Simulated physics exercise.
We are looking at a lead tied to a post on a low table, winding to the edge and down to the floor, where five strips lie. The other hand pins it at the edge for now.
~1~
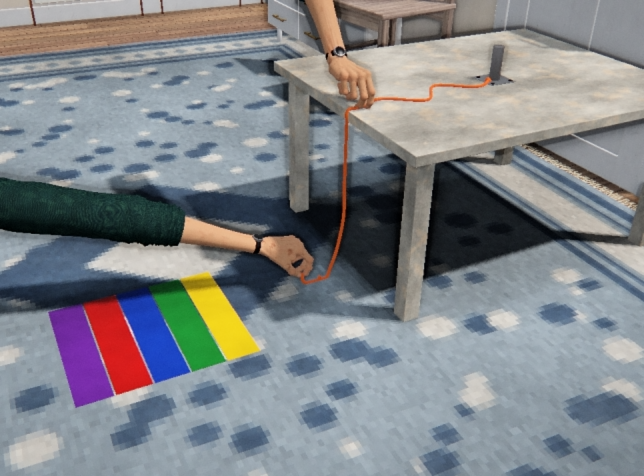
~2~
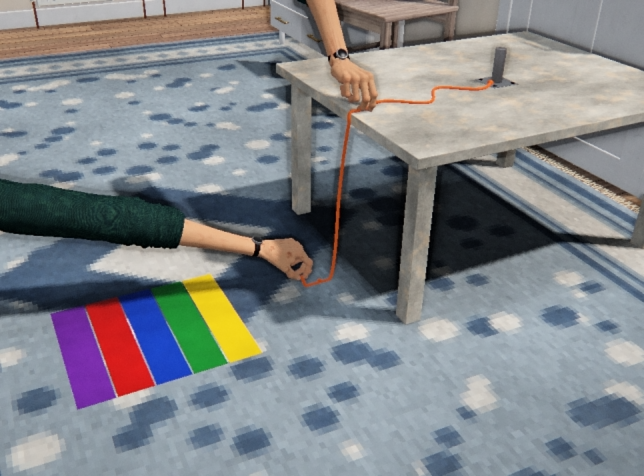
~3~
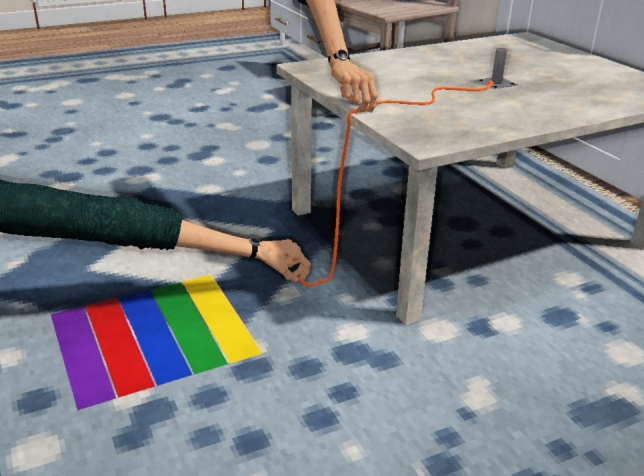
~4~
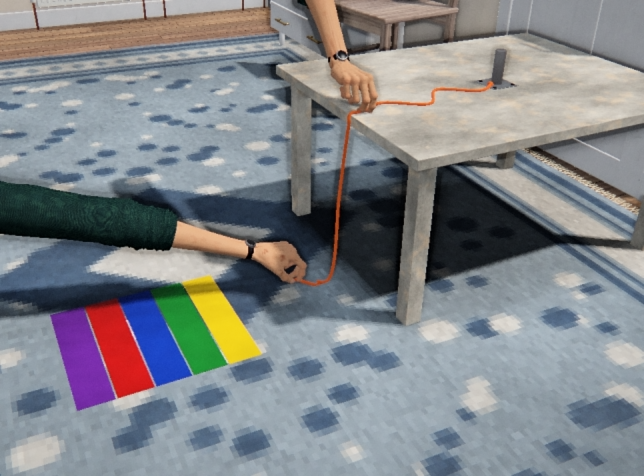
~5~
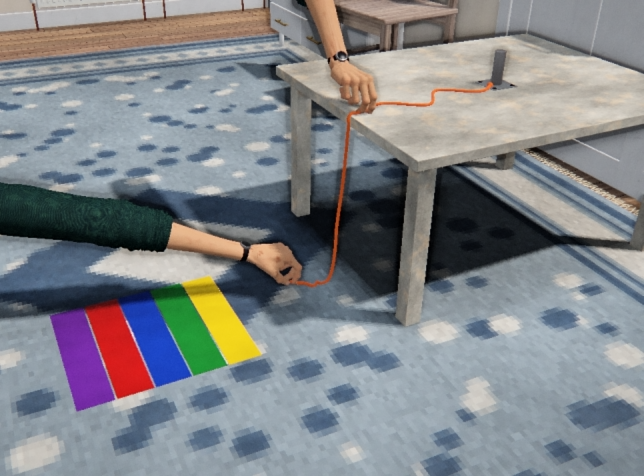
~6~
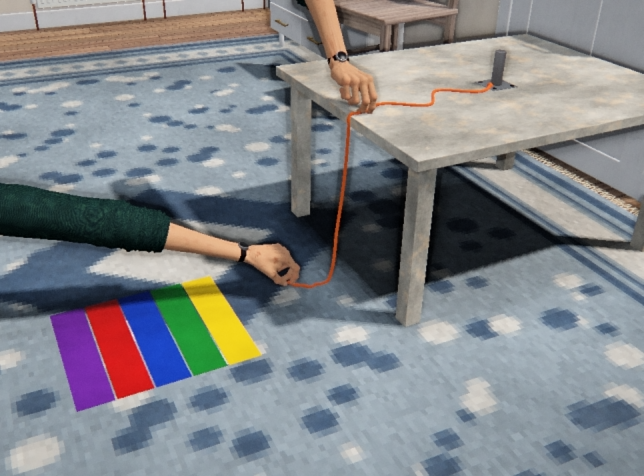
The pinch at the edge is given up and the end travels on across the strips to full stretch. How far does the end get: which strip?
It halts on the blue strip.
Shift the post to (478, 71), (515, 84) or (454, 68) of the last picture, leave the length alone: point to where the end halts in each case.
Try by try, around (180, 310), (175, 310) and (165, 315).
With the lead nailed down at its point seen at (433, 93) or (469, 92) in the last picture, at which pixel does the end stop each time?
Try by try, around (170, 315) and (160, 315).
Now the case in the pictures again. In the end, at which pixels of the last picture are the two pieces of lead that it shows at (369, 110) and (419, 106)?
About (343, 124), and the other about (392, 106).
Soon after, end near (223, 299); over yellow.
After that, end near (178, 311); over green.
At the stop, end near (151, 318); over blue. Over blue.
